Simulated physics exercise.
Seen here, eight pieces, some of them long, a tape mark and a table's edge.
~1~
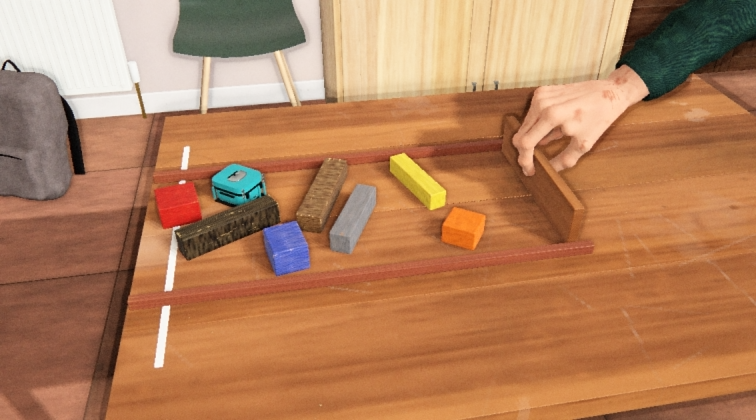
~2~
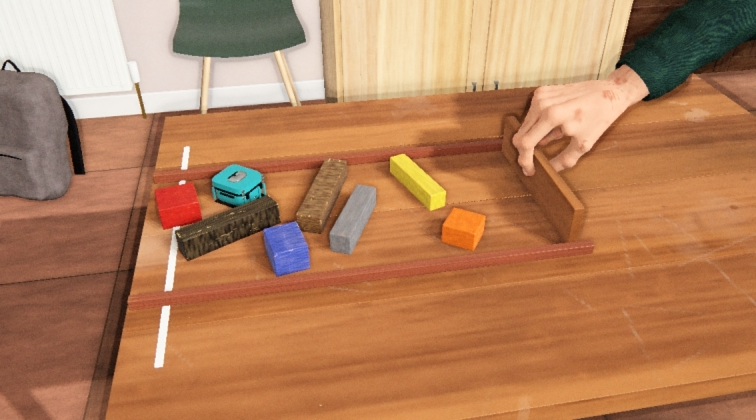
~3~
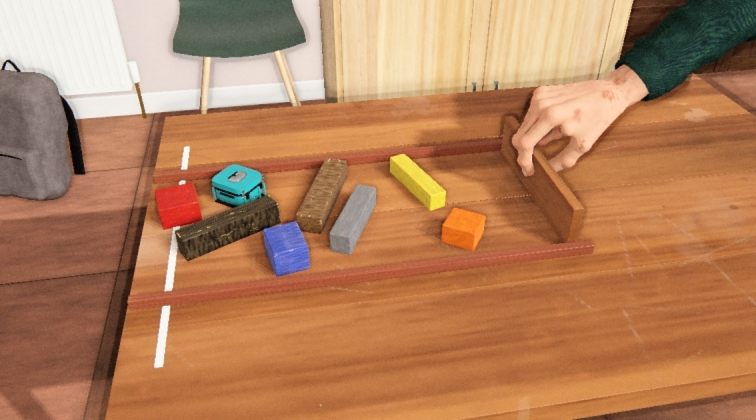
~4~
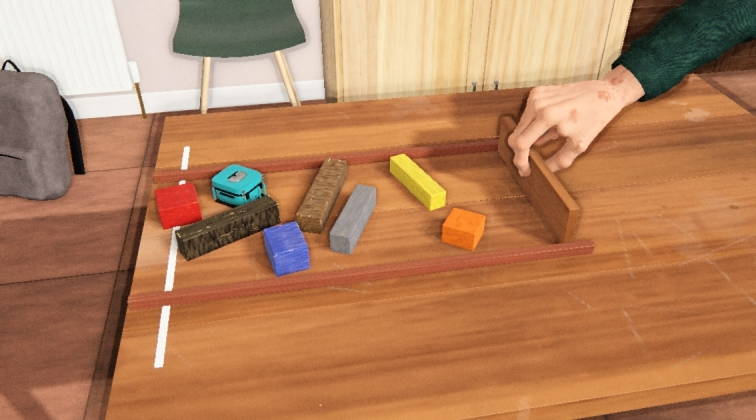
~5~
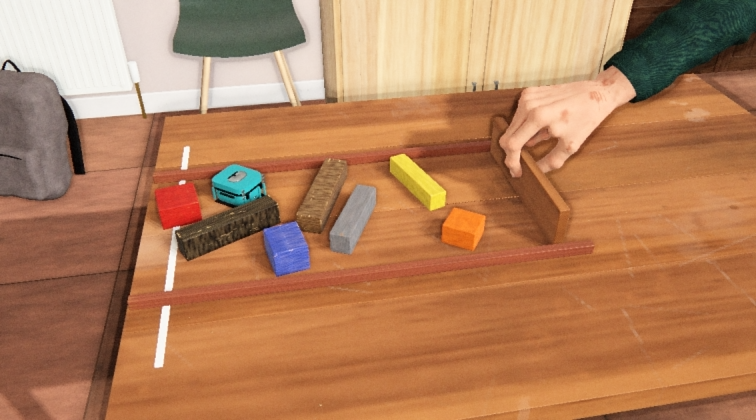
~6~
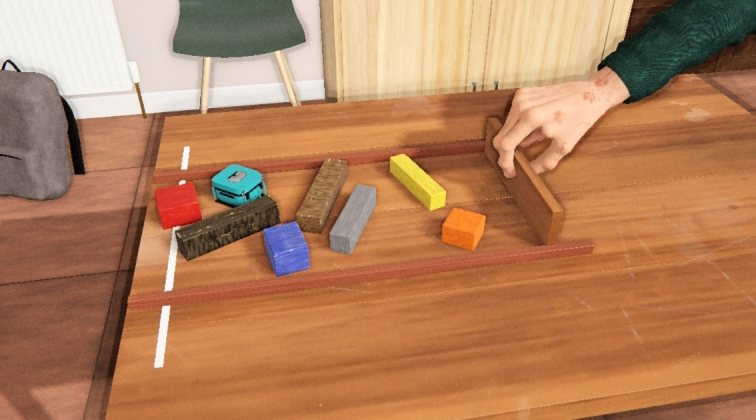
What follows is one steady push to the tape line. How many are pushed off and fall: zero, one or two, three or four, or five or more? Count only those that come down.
Here the number that fall off is five or more.
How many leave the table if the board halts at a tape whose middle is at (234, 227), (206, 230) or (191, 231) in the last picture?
In that order 1, 4 and 4.
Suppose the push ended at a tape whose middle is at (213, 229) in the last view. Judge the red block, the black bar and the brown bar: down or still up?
The red block drops off, the black bar comes down, the brown bar survives.
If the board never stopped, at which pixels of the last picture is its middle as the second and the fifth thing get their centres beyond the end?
About (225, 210), then (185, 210).
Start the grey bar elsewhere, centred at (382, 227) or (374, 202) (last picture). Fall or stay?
In that order, it drops off; stays on.
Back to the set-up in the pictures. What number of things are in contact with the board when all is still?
In contact: 2.
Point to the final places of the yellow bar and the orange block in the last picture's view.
The yellow bar at (168, 207), the orange block at (149, 274).
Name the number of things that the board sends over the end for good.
The count is 6.
Soon after, none off yet; red block at rest near (178, 206); black bar at rest near (229, 227); turquoise case at rest near (239, 188).
In the end, the number that fall off is five or more; gone, grey bar, brown bar, blue block, turquoise case, black bar and red block.
